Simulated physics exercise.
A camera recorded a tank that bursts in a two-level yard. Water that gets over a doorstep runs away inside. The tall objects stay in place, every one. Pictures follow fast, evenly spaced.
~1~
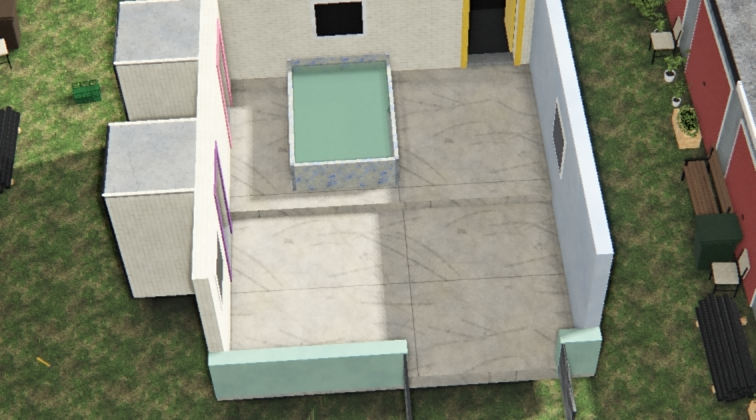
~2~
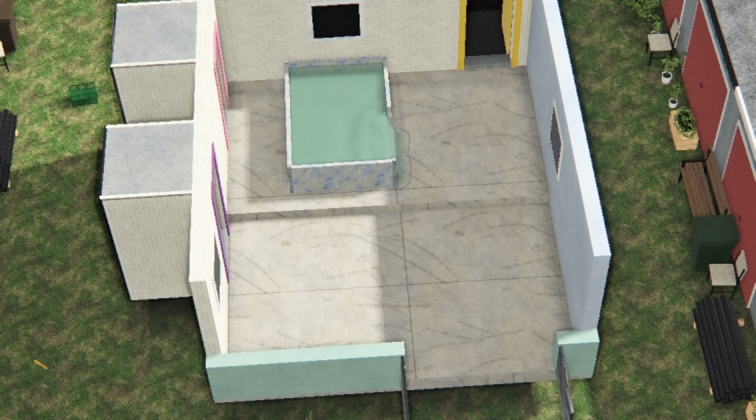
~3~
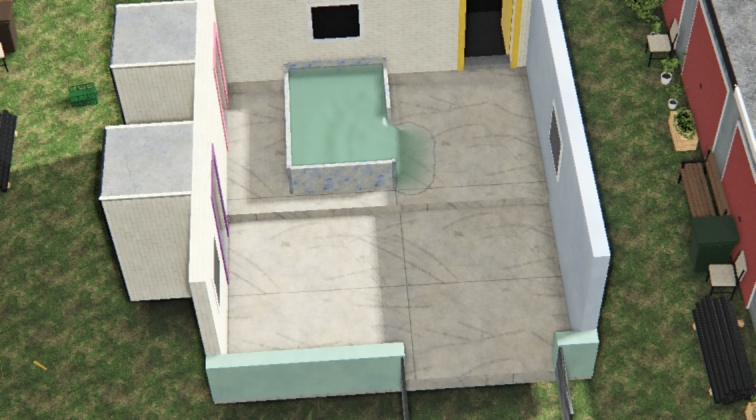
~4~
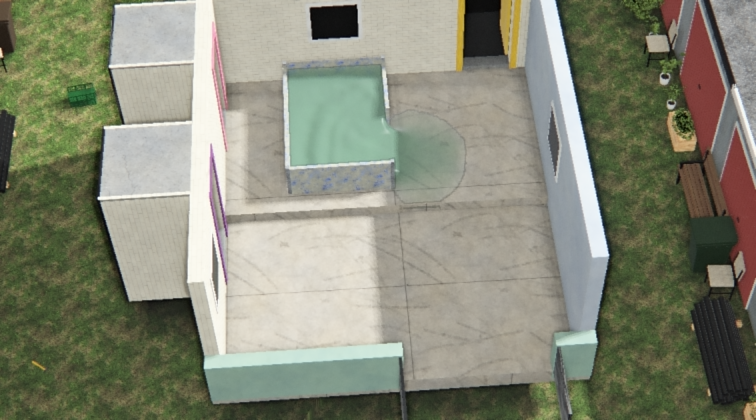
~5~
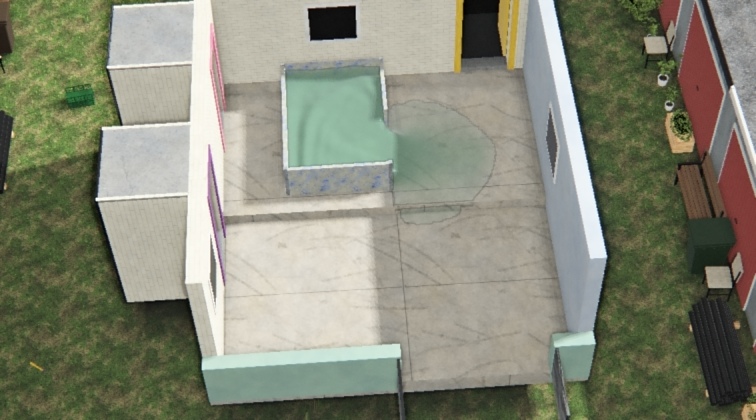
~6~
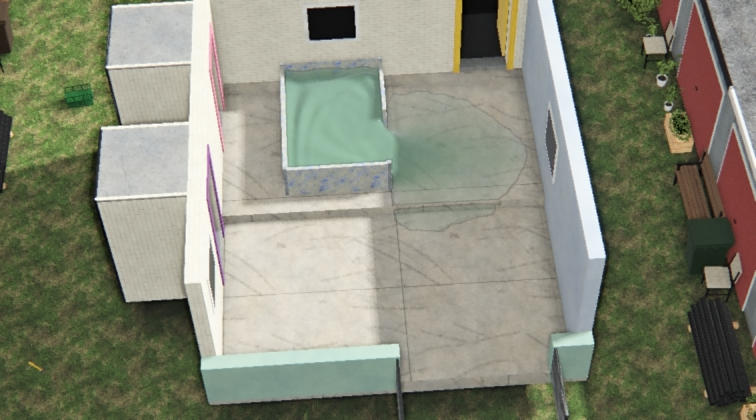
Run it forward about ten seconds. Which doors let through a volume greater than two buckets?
The purple door receives no more than two buckets. The pink door receives no more than two buckets. The yellow door receives more than two buckets.
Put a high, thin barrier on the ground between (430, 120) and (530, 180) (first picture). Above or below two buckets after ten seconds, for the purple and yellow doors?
I'd say the purple door falls short and the yellow door falls short.
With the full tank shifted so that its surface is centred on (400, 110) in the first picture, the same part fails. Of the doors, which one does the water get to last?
The one in purple.
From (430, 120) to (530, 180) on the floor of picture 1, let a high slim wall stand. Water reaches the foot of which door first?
I'd pick the yellow door.
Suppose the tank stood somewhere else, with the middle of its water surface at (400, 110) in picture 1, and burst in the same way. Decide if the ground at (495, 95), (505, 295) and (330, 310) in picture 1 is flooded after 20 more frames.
I'd call them watered, watered and still dry, in the order asked.
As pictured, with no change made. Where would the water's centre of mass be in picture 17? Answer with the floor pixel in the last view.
Close to pixel (412, 155).
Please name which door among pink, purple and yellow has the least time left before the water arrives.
Result: The one in yellow.
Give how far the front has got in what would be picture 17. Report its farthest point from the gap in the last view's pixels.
The farthest point of the front sits at (568, 358).
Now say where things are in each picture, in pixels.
The first picture shows the tank at (341, 111) is whole and still.
In the second picture, the front is at (396, 131), out from the gap at (390, 149).
In the third picture, the front is at (426, 133), out from the gap at (390, 152).
In the fourth picture, the front is at (458, 139), out from the gap at (389, 153).
In the fifth picture, the front is at (490, 145), out from the gap at (387, 154).
In the sixth picture, water pours out at (386, 154) and has run to (520, 146).
A moment on, water covers 30 % of the floor; the purple door not reached, the pink door not reached, the yellow door wet at the sill, nothing in.
Next, water covers 35 % of the floor; the purple door not reached, the pink door not reached, the yellow door under two buckets in.
Then, water covers 45 % of the floor; the purple door not reached, the pink door not reached, the yellow door over two buckets in.
Later, water covers 60 % of the floor; the purple door not reached, the pink door wet at the sill, nothing in, the yellow door far over two buckets in.
In the end, water covers 75 % of the floor; the purple door not reached, the pink door wet at the sill, nothing in, the yellow door far over two buckets in.
